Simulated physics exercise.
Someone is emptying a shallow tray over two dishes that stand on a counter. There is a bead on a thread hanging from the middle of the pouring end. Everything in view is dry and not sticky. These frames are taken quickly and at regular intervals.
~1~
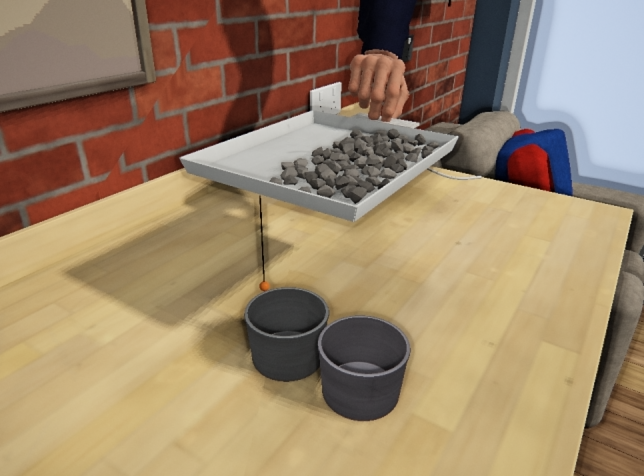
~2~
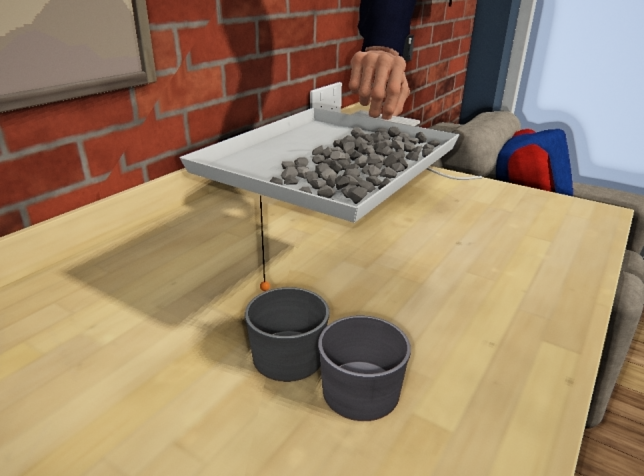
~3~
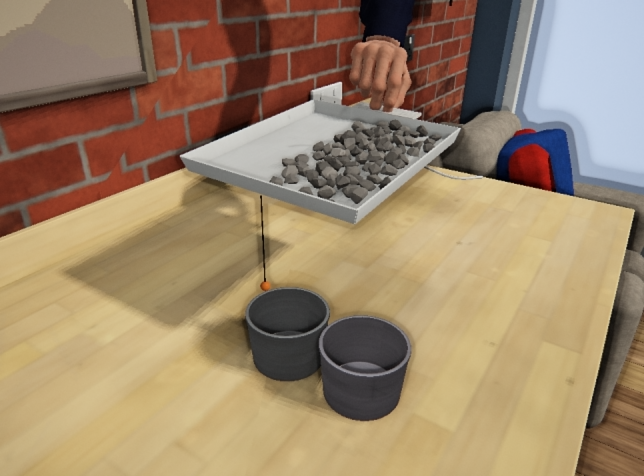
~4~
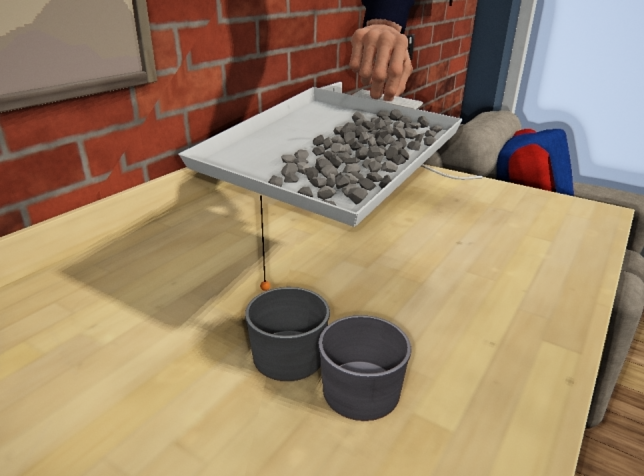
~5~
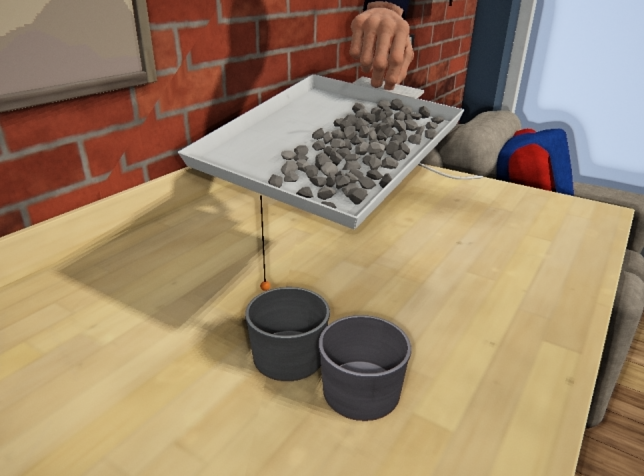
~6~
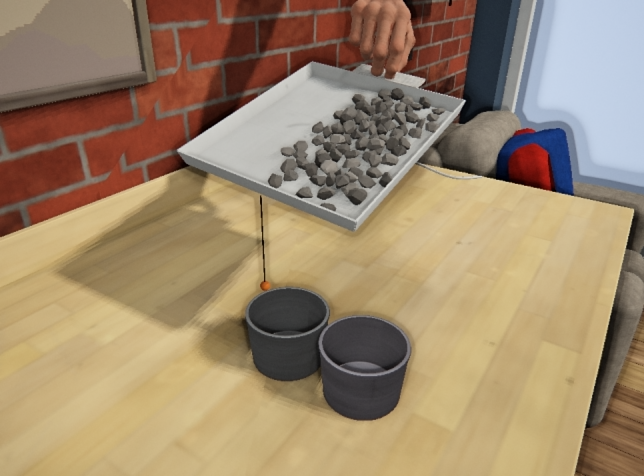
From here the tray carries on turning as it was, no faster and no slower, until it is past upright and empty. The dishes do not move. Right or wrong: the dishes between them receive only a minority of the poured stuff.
Wrong, they get over half.
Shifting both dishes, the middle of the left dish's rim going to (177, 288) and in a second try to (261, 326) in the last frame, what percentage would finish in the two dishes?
Roughly 10% on the first try and 70% on the second.
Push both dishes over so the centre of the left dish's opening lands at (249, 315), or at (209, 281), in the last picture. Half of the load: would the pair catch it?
First place: Beyond half; second place: Short of half.
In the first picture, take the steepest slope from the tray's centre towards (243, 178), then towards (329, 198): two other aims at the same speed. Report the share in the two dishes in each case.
First heading 0 %, second heading 80 %.
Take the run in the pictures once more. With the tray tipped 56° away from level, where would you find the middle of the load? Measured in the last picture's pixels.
The middle of the pieces sits at roughly (345, 174).
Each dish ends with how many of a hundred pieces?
Left dish: Roughly 10 per cent; right dish: Roughly 60 per cent.
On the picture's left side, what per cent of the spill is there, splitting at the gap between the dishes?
Near 80 %.
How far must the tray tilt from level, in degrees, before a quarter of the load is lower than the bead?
It sits at roughly 70°.
Soon after the last picture, tray tipped steeply; nearly all on the tray; a small part in the air.
A little later, tray tipped right over; about a quarter on the tray; about a third in the right dish; a small part in the left dish; about a quarter outside both; a small part in the air.
Later still, tray tipped past a quarter turn; about half in the right dish; a small part in the left dish; about a third outside both.
At rest, tray tipped past a quarter turn; about half in the right dish; a small part in the left dish; about a third outside both.
